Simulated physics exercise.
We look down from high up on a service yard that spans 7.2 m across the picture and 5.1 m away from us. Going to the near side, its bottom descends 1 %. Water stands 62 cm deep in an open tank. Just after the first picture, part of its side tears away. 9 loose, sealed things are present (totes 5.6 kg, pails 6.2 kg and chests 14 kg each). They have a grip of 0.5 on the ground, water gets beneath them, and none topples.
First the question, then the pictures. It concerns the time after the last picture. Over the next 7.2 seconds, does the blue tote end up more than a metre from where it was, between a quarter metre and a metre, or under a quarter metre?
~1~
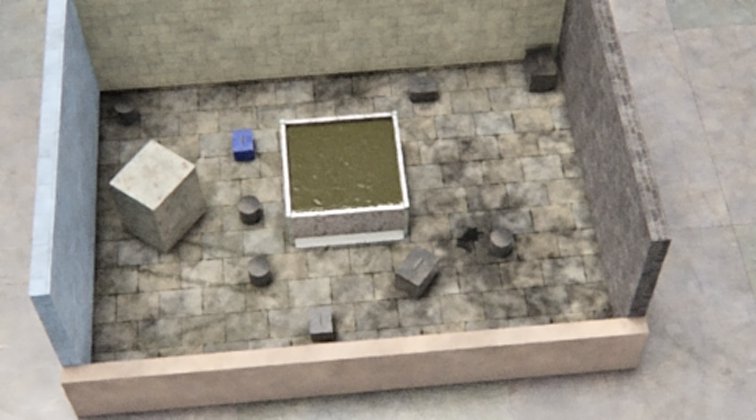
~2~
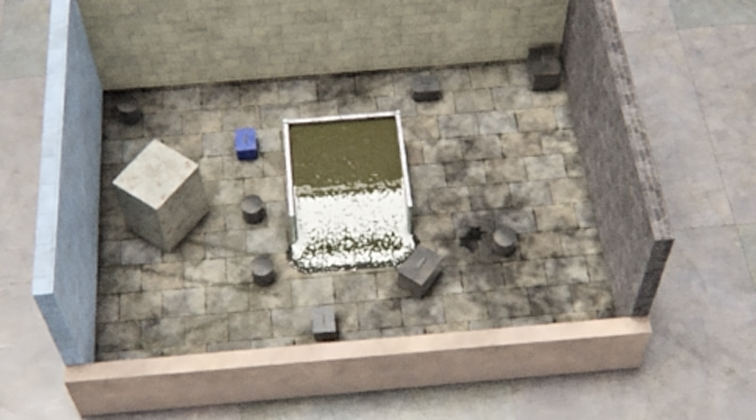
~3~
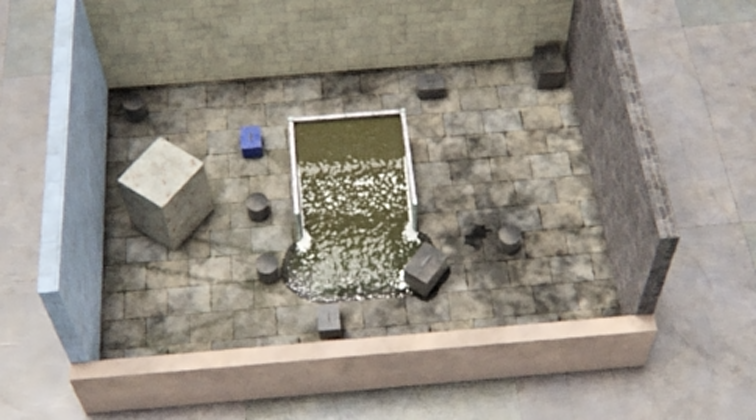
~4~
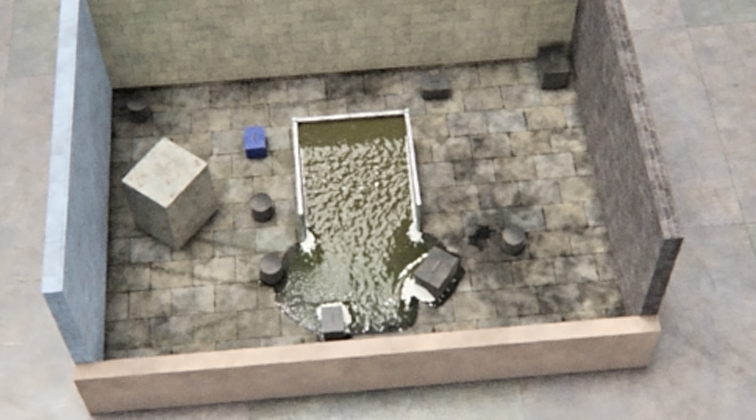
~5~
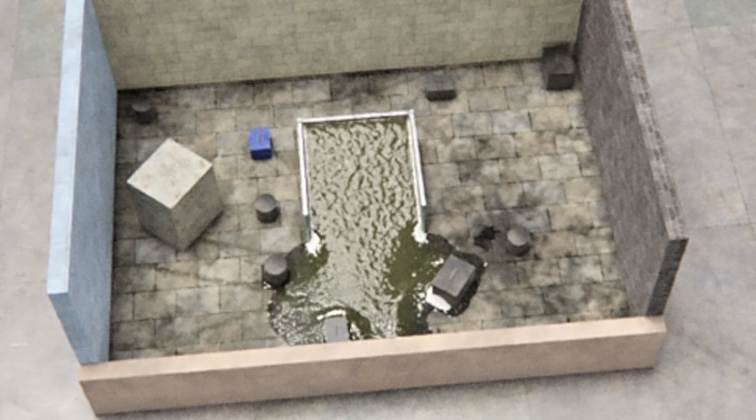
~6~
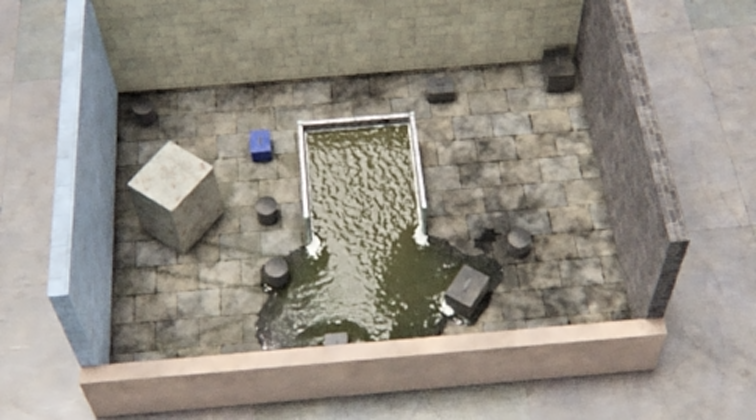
Its displacement will be small.
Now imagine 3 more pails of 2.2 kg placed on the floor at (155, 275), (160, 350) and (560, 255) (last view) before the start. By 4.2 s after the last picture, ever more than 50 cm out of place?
Note, same order as listed: Beyond the limit, beyond the limit, beyond the limit.
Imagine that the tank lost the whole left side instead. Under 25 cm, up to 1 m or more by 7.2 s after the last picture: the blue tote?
Under that change, the blue tote covers a big distance.
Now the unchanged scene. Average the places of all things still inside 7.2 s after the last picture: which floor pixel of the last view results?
Mean position approx. (339, 159).
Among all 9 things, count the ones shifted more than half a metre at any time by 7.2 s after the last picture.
4 in all.
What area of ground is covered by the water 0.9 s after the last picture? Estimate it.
About 11.5 m2.
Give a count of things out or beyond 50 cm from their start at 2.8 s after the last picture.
I get 2.
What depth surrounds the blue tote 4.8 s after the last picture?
Close to 0 centimetres.
Then, 0.9 s after the last picture the blue tote is near (260, 141), 0.0 m from its start, aground; 1 afloat.
Then, 2.8 s after the last picture the blue tote is near (260, 141), 0.0 m from its start, aground; 1 afloat.
Then, 4.8 s after the last picture the blue tote is near (260, 141), 0.0 m from its start, aground; 0 afloat.
Then, 7.2 s after the last picture the blue tote is near (260, 141), 0.0 m from its start, aground; 1 afloat.
